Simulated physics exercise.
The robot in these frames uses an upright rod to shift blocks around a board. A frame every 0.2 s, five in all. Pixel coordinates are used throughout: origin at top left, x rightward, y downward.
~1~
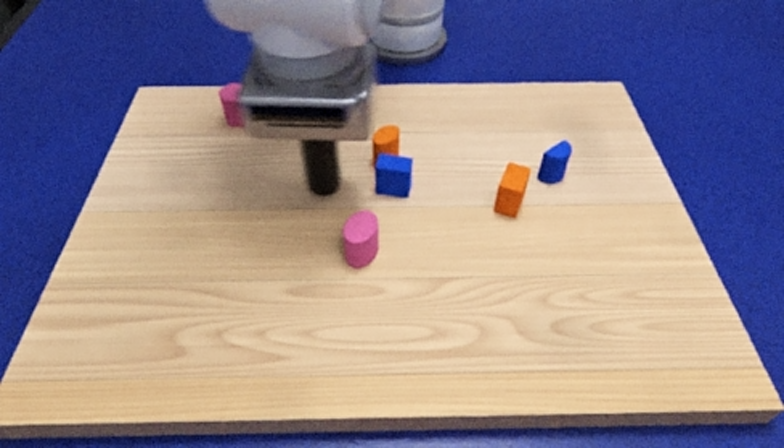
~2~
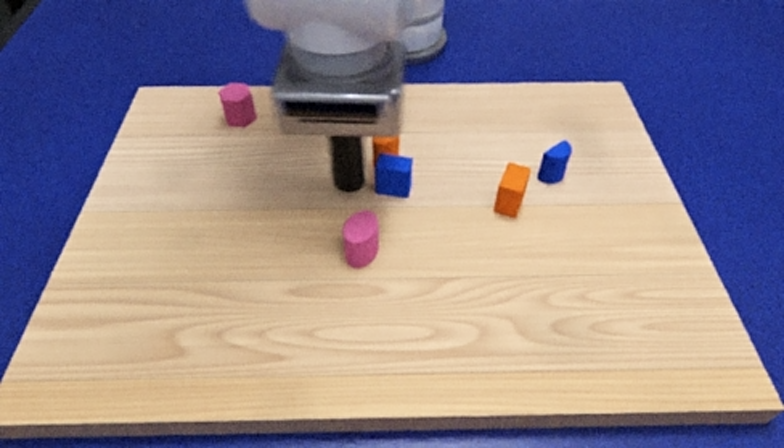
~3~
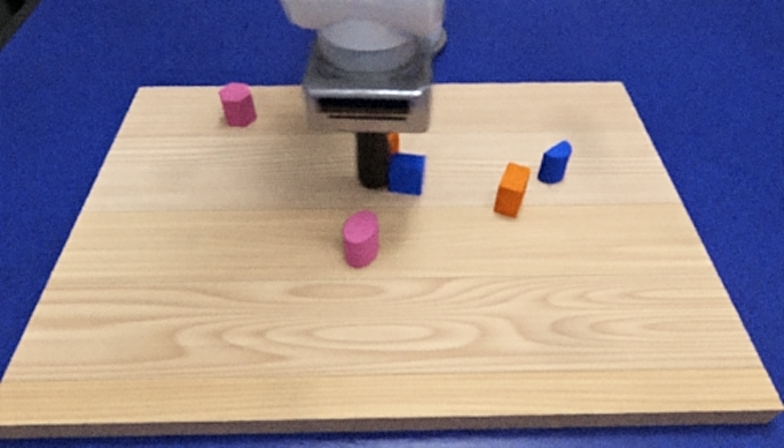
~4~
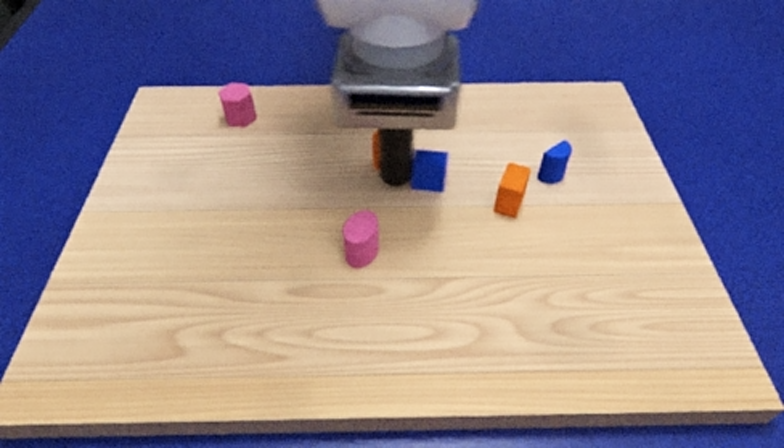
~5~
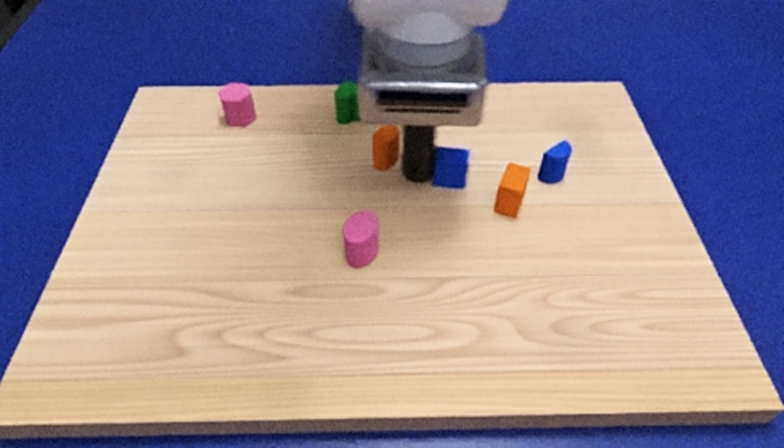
A robot arm with a dark upright rod moved right across a wooden board, reached a blue block and pushed it a short way right, while a green block came into view behind.
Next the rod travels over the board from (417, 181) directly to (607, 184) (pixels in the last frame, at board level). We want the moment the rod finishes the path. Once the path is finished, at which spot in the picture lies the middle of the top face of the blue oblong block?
At the end it should sit near (565, 135).
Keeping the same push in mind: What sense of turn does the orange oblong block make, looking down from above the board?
My prediction: CW.
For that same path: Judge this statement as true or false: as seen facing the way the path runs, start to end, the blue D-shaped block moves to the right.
False - the claim does not hold.
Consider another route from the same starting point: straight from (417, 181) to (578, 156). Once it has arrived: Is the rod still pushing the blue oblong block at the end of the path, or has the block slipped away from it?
Slipped loose.
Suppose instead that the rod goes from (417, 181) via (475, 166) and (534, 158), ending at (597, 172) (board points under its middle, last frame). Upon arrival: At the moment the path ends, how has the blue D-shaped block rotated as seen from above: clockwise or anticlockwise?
The blue D-shaped block rotates clockwise.
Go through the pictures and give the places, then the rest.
Lower end of the rod at (324, 185), tops of blocks, orange elliptical block at (386, 134), blue oblong block at (394, 162), orange oblong block at (515, 176), blue D-shaped block at (560, 149), in the first frame.
Rod at (350, 182), blocks as before, in the second frame.
Rod at (374, 179), blue oblong block at (408, 160), in the third frame.
Rod at (396, 175), blue oblong block at (431, 157), in the fourth frame.
Rod at (418, 172), orange elliptical block at (386, 134), blue oblong block at (453, 154), orange oblong block at (515, 176), blue D-shaped block at (560, 149), in the fifth frame.
What follows on the original path. One third of the way, rod at (482, 173); blue oblong block at (516, 149), turned 30° anticlockwise.
Two thirds of the way, rod at (547, 174); blue oblong block at (561, 136), turned 80° anticlockwise; orange oblong block at (526, 178), turned 60° clockwise; blue D-shaped block at (579, 149), turned 35° anticlockwise.
At the end, rod at (611, 175); orange elliptical block not moved; blue oblong block at (565, 135), turned 95° anticlockwise; orange oblong block at (526, 178), turned 60° clockwise; blue D-shaped block at (614, 141), turned 135° anticlockwise.
